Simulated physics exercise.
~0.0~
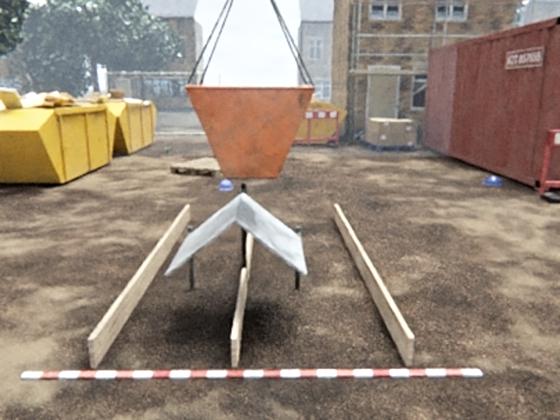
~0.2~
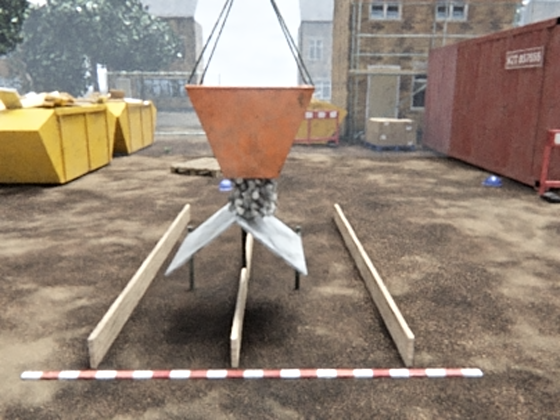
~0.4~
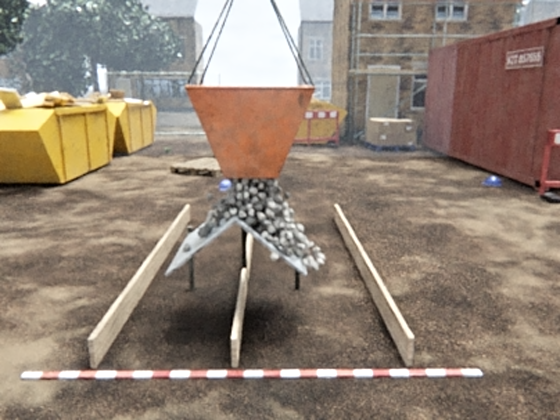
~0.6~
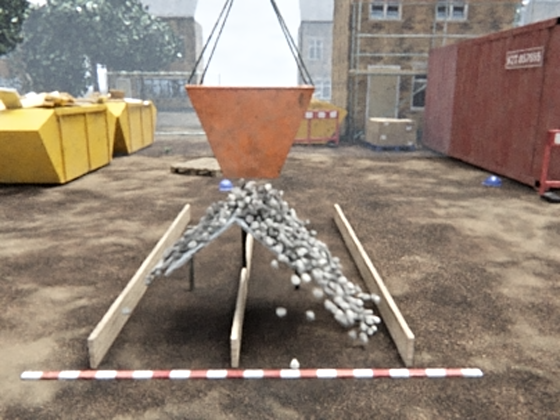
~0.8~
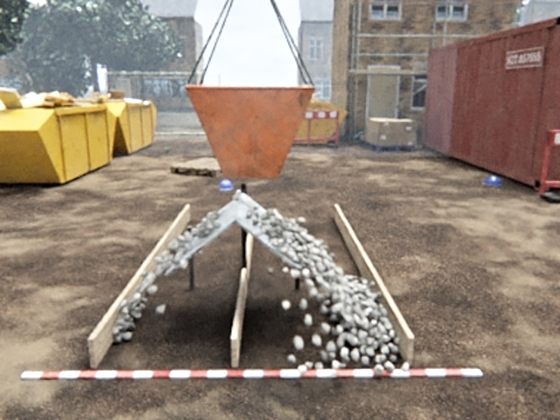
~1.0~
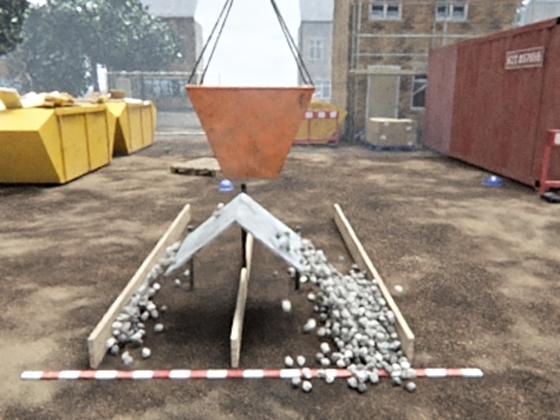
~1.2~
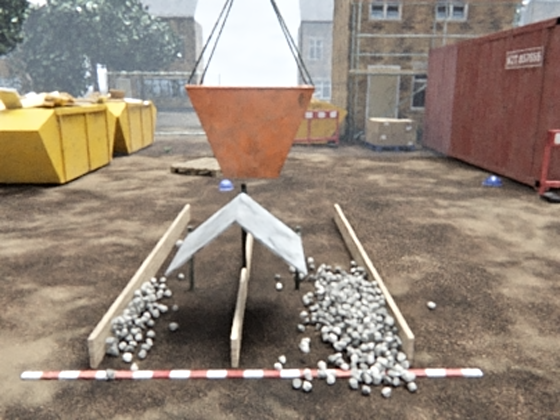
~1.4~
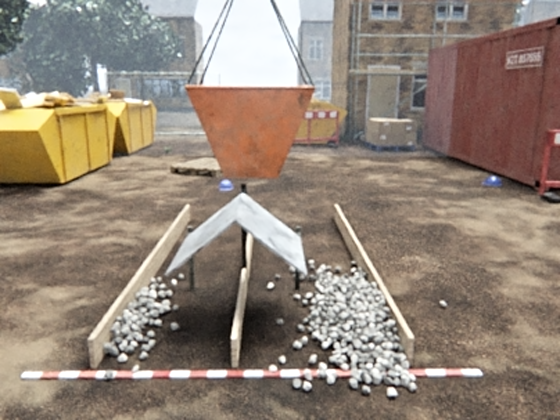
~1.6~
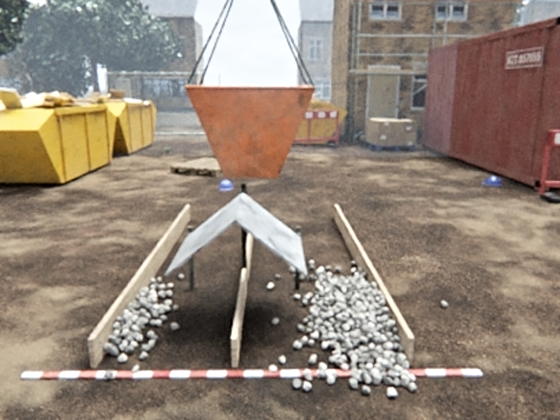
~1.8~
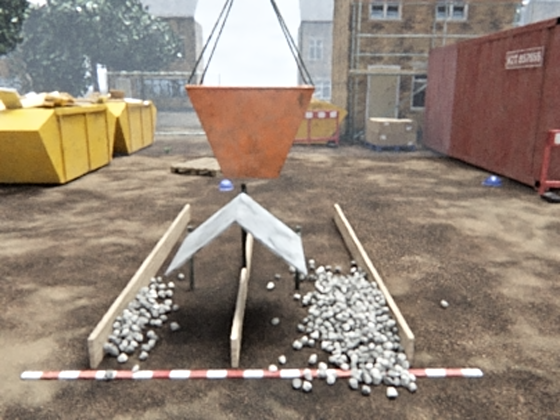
Grey stones poured from the bottom of a hanging orange skip onto a fixed, peaked steel sheet, then slid down both slopes between wooden boards, settling in a small pile on the left and a much bigger one on the right.
